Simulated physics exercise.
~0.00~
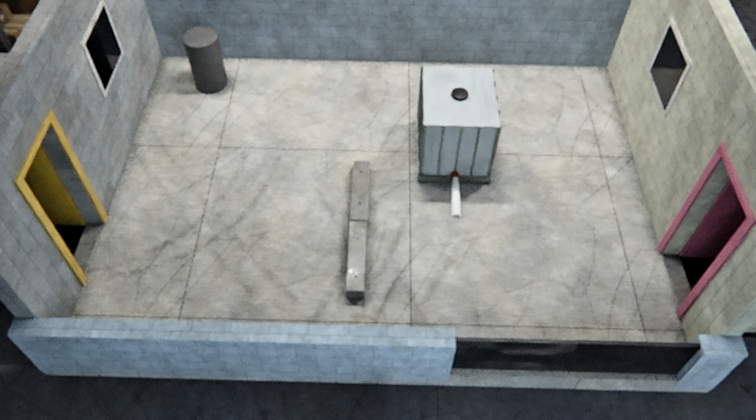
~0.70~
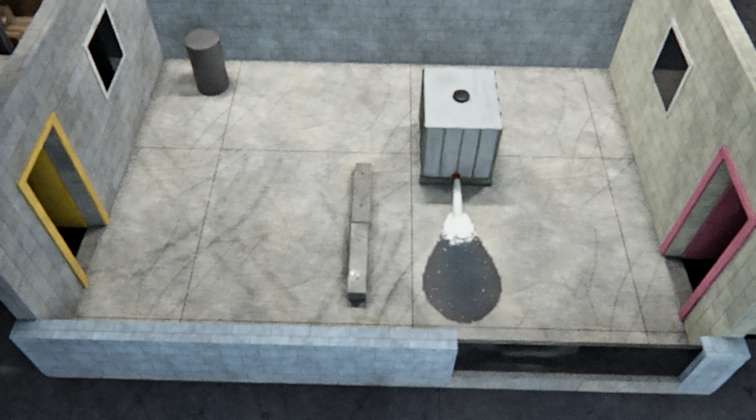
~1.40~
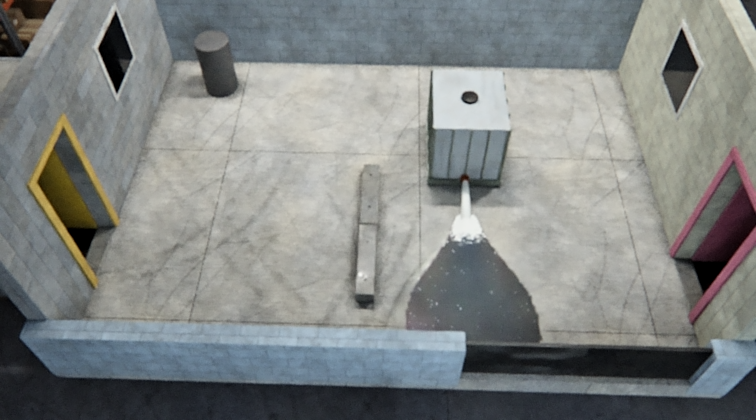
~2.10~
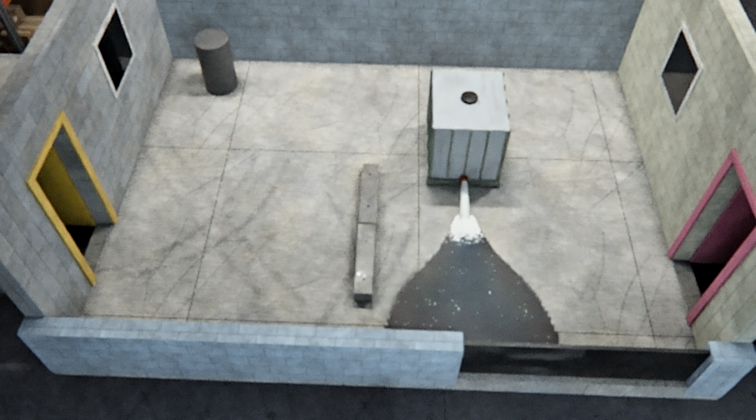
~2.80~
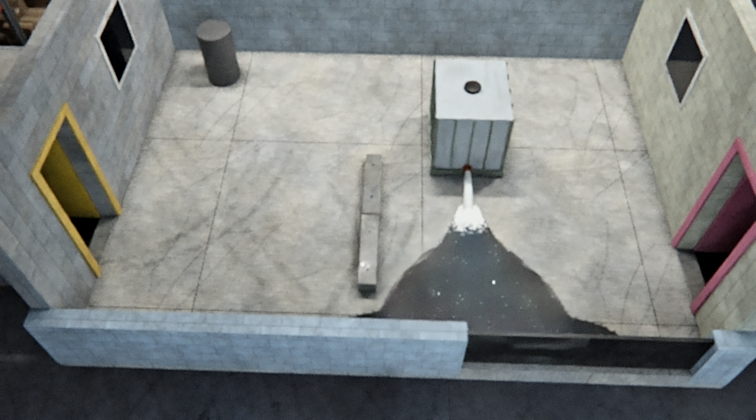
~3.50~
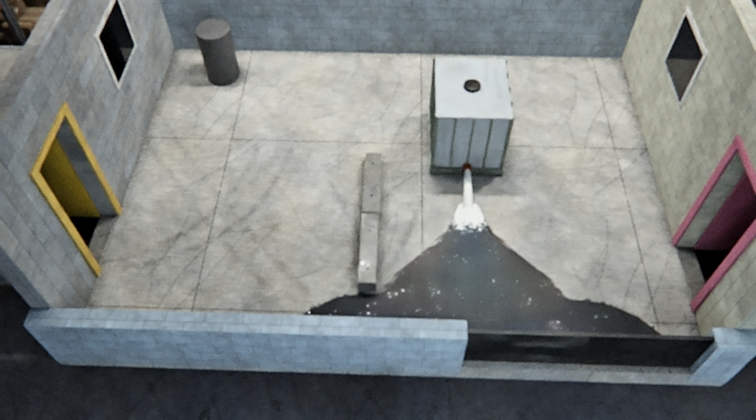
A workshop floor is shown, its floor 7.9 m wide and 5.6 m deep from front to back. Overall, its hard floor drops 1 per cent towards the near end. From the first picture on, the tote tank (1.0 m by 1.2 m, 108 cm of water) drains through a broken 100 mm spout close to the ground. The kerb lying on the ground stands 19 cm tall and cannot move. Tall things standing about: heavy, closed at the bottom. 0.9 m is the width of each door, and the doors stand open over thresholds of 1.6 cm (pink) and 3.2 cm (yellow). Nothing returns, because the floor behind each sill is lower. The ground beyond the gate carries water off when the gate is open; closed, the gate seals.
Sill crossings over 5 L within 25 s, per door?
Pink door: Over; yellow door: Under.
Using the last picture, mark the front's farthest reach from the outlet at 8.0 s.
The front reaches farthest at about (106, 337).
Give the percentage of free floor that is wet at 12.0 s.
40 %.
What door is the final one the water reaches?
Last comes the yellow one.
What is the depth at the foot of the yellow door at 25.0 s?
A ruler would show around 2.5 cm.
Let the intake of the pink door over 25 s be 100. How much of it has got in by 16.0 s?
Something like 35 in a hundred has arrived by then.
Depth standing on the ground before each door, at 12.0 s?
Pink 2.5 cm, yellow 1.2 cm.
After 5.0 s water covers 15 % of the floor and is deepest (7 cm) near (477, 349); pink door not reached, yellow door not reached.
After 8.0 s water covers 25 % of the floor and is deepest (7 cm) near (477, 349); pink door 2.2 cm at the sill, 0 L in, yellow door not reached.
After 12.0 s water covers 40 % of the floor and is deepest (6 cm) near (477, 349); pink door 2.6 cm at the sill, 3 L in, yellow door 1.1 cm at the sill, 0 L in.
After 16.0 s water covers 45 % of the floor and is deepest (6 cm) near (477, 349); pink door 2.7 cm at the sill, 8 L in, yellow door 1.9 cm at the sill, 0 L in.
After 25.0 s water covers 60 % of the floor and is deepest (6 cm) near (520, 350); pink door 2.8 cm at the sill, 21 L in, yellow door 2.7 cm at the sill, 0 L in.
